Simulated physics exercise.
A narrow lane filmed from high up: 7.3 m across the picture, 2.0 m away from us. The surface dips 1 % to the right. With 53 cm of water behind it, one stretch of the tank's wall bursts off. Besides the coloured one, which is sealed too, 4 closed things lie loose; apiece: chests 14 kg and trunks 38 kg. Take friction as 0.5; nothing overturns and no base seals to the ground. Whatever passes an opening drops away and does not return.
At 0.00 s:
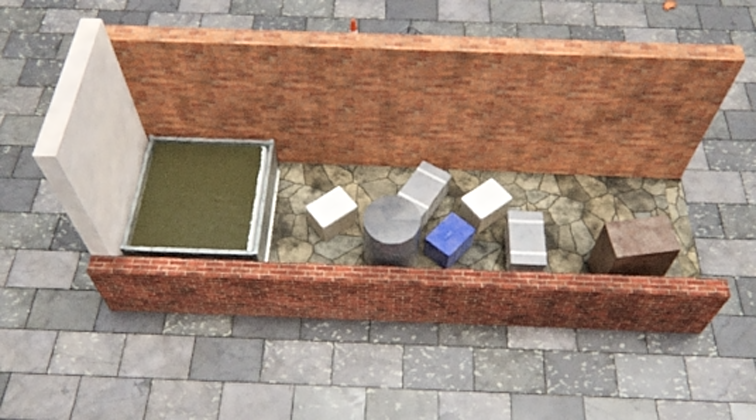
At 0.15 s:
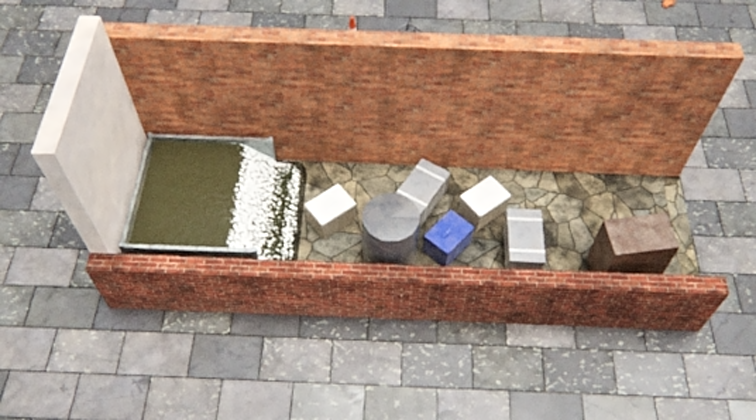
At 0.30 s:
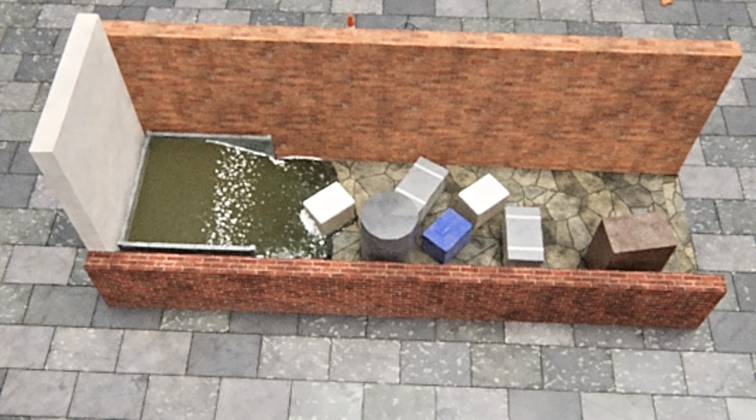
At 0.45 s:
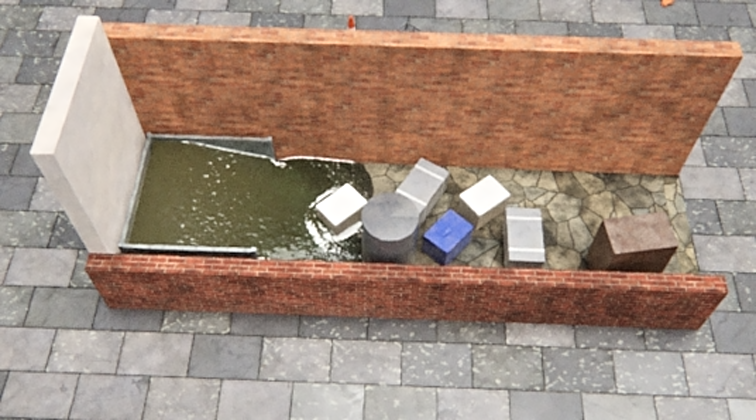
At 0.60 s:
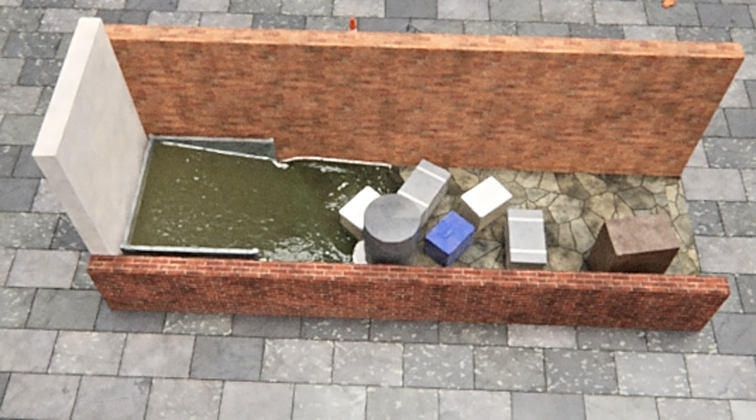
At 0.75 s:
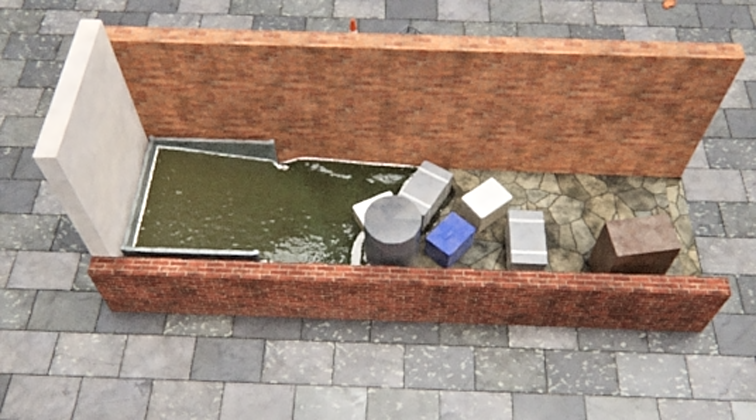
Murky water bursts from a tank, spreads right along the walled lane and shifts a white box.
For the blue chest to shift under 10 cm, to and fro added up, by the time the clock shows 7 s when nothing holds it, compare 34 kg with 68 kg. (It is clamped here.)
Verdict: Only the higher weight holds it.
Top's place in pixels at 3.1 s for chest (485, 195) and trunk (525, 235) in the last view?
Near (582, 209) and (574, 251).
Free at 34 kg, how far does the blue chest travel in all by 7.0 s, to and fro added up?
Some 40 cm in all.
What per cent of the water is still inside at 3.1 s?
Some 92 per cent remains.
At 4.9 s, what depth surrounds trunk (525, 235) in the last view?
About 11 cm.
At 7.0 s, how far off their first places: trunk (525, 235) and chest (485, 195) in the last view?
In turn: 60 cm, gone out.
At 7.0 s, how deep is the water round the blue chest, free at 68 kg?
Roughly 7 cm.
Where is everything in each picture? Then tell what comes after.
The first picture shows the blue chest at (450, 234), on the bottom; water covers 2.6 m2; 0 of 5 have shifted.
The second picture shows the blue chest at (449, 231), on the bottom; 3.5 m2 under water; 0 of 5 have shifted.
The third picture shows the blue chest at (448, 229) rests on the ground; 4.4 m2 under water; 0 of 5 have shifted.
The fourth picture shows the blue chest at (448, 231), on the bottom; water covers 5.2 m2; 1 of 5 have shifted.
The fifth picture shows the blue chest at (450, 232) rests on the ground; 5.8 m2 under water; 1 of 5 have shifted.
The sixth picture shows the blue chest at (451, 233) rests on the ground; water covers 6.1 m2; 1 of 5 have shifted.
After 1.4 s the blue chest would be 8 cm from its start with 34 kg and 3 cm from its start with 68 kg; 5 cm of water round it then.
After 3.1 s the blue chest would be 40 cm from its start with 34 kg and 3 cm from its start with 68 kg; 8 cm of water round it then.
After 4.9 s the blue chest would be 40 cm from its start with 34 kg and 3 cm from its start with 68 kg; 10 cm of water round it then.
After 7.0 s the blue chest would be 40 cm from its start with 34 kg and 3 cm from its start with 68 kg; 7 cm of water round it then.
